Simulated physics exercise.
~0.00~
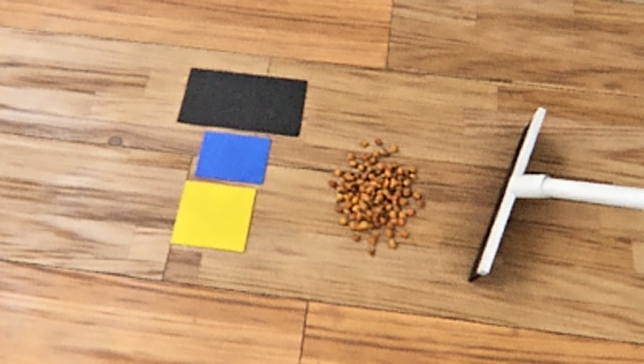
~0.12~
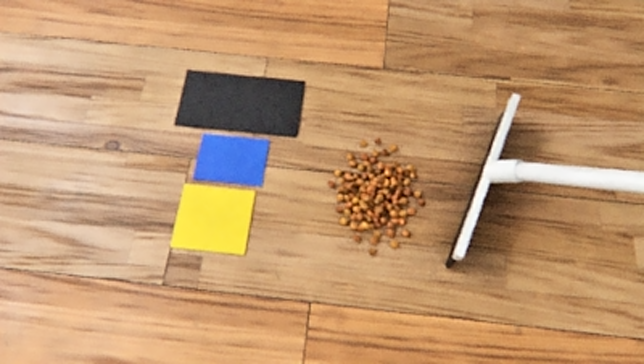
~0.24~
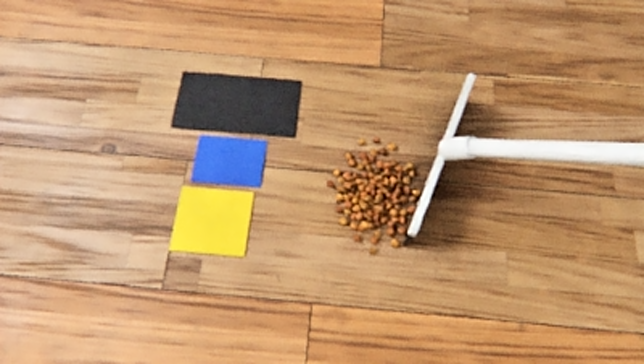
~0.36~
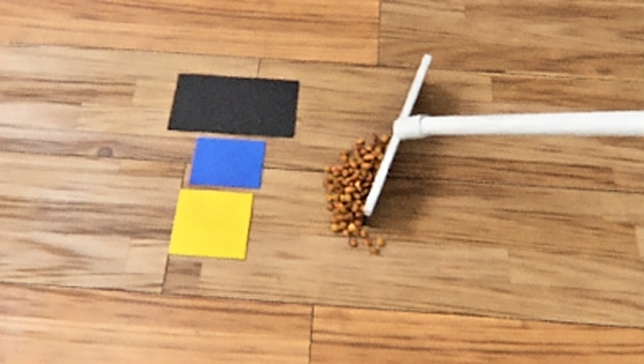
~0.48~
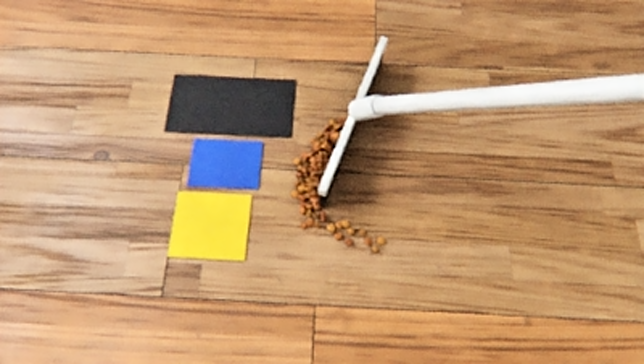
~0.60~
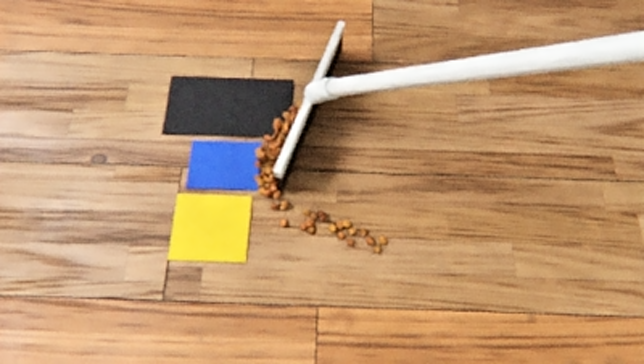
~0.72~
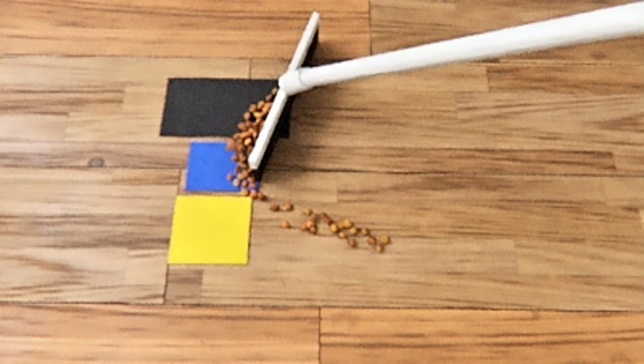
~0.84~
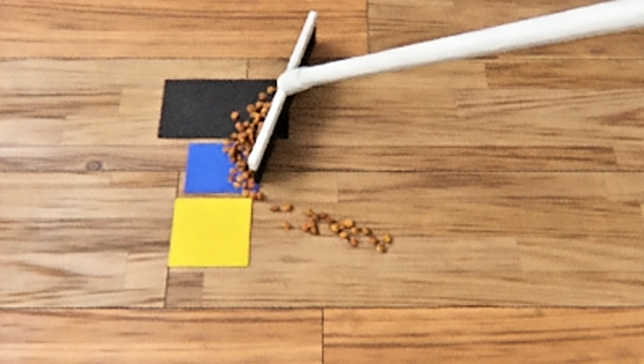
On a wooden floor, a white squeegee pushes brown pellets left onto black and blue mats, leaving some behind.
